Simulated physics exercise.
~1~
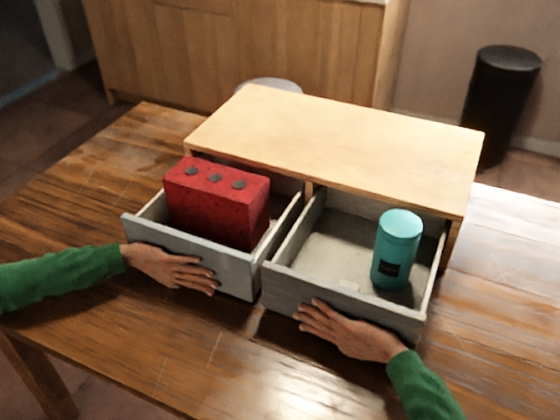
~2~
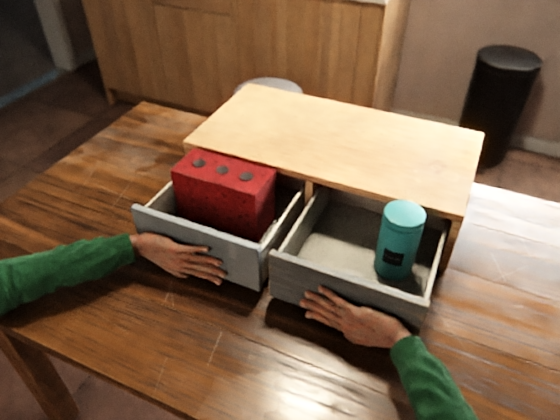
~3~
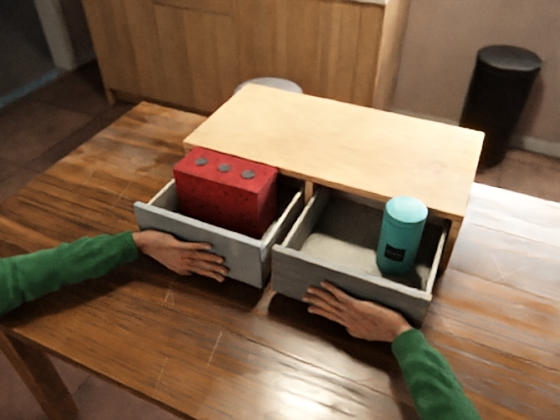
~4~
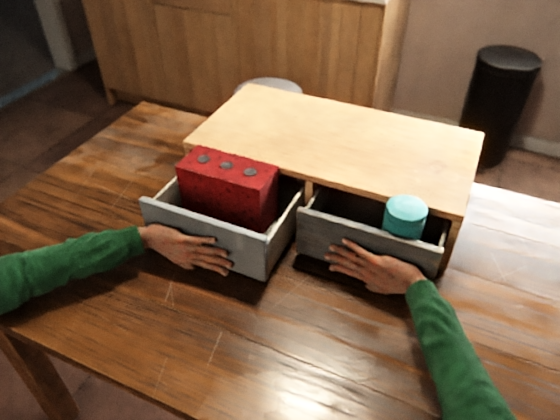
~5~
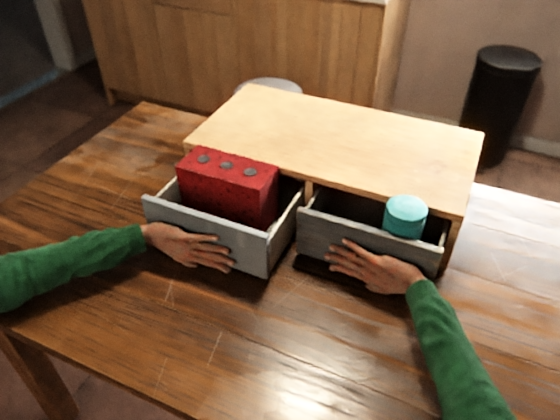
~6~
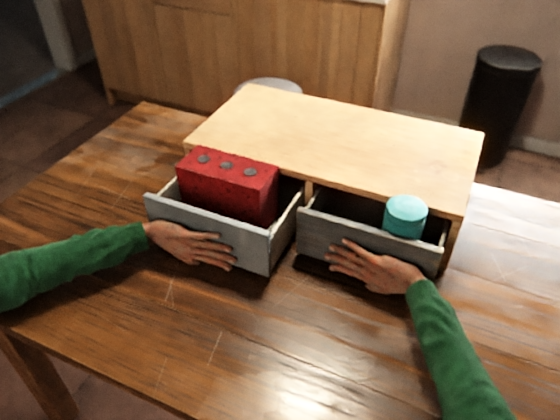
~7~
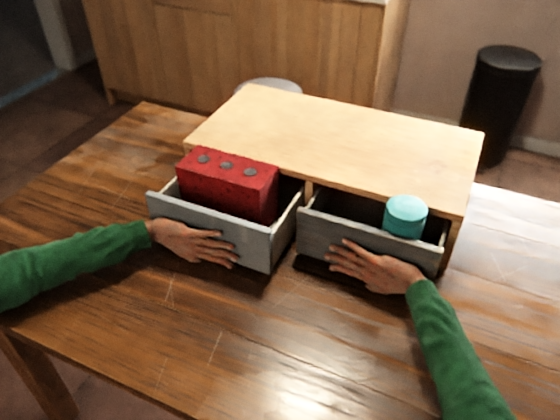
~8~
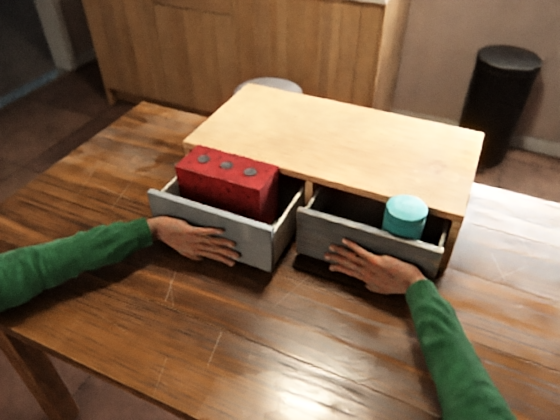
At the start, a light wooden chest sits on a table with two grey drawers pulled out, a red brick with dark round spots in the left one and a turquoise jar in the right. Two hands in green sleeves rest against the drawer fronts and begin pushing. Both drawers slide in a little, carrying the brick and jar with them. Then the right drawer moves further in, until mainly the top of the jar shows, and it stops there. The left drawer creeps inward only slightly. At the end, both drawers remain partly open, with the hands still against them.
